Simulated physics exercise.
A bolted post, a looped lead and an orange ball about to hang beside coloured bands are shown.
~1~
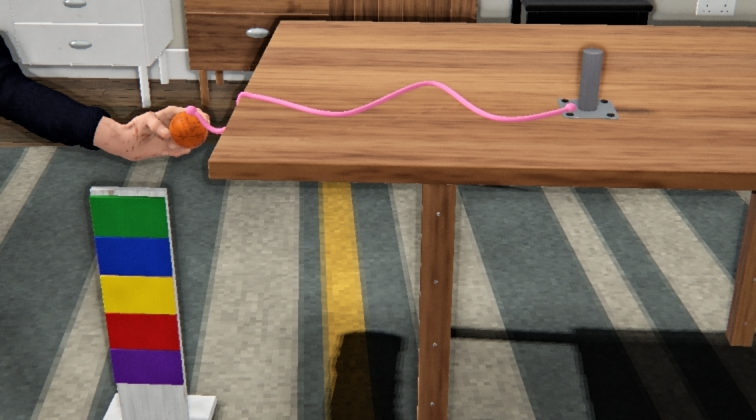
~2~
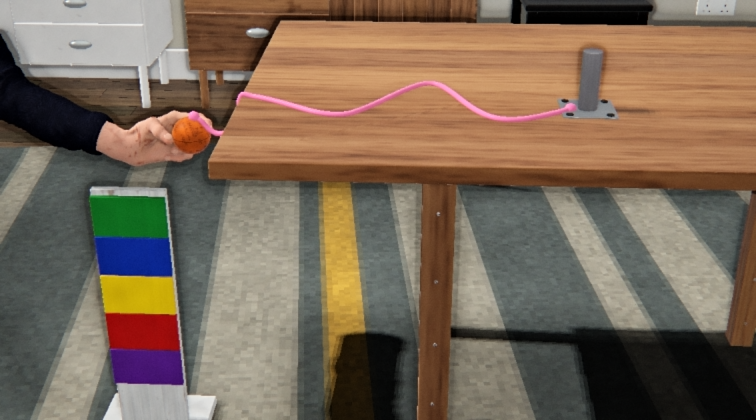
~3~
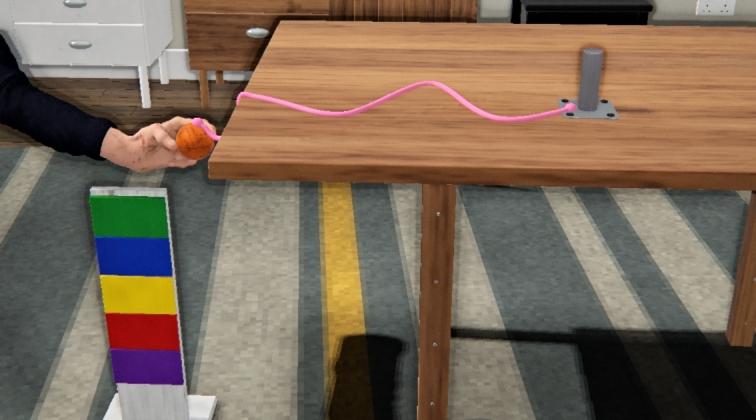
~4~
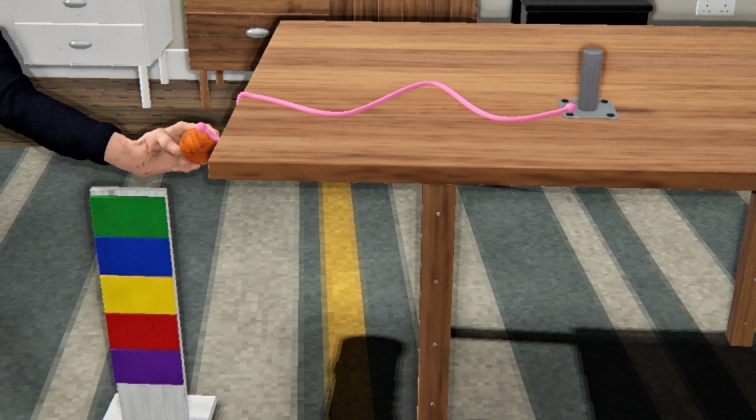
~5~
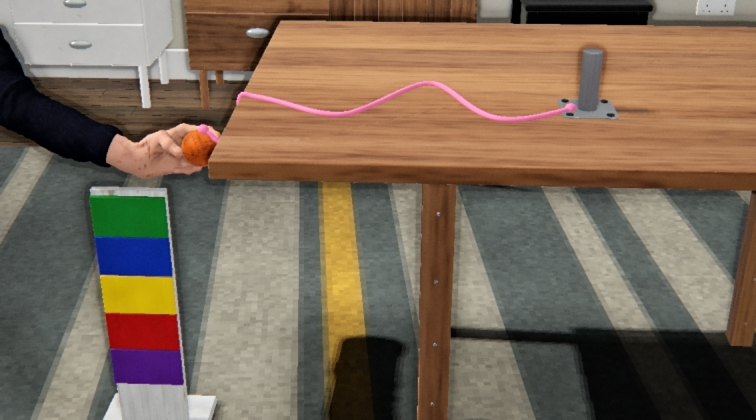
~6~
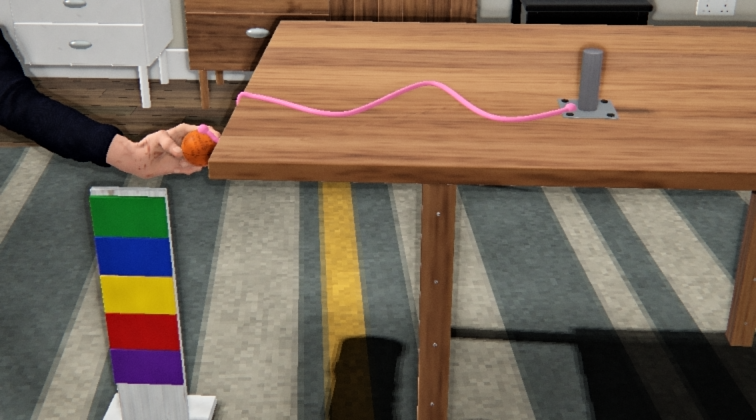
In this clip, a hand holding an orange ball tied to a pink cord shifts slightly right and down beside a wooden table, above a stand of coloured bands, while the cord's wavy length on the tabletop stays still.
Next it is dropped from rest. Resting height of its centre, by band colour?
Yellow.
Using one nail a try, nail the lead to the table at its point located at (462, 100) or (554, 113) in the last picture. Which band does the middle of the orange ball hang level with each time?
In order: Blue; yellow.
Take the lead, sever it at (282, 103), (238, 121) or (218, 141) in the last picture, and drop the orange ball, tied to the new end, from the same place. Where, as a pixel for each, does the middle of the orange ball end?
About (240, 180), then (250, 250), then (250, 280).
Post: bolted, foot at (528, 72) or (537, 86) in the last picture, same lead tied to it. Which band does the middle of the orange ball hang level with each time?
First try: Red; second try: Red.
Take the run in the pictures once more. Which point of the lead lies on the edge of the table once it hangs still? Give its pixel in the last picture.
Spot: Approx. (351, 114).
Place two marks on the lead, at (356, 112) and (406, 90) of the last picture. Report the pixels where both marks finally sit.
To (251, 91) for the first and to (329, 95) for the second.
Soon after, ball near (237, 285); level with yellow.
Then, ball near (265, 299); level with yellow.
At rest, ball near (254, 299); level with yellow. The lead holds its middle at yellow.
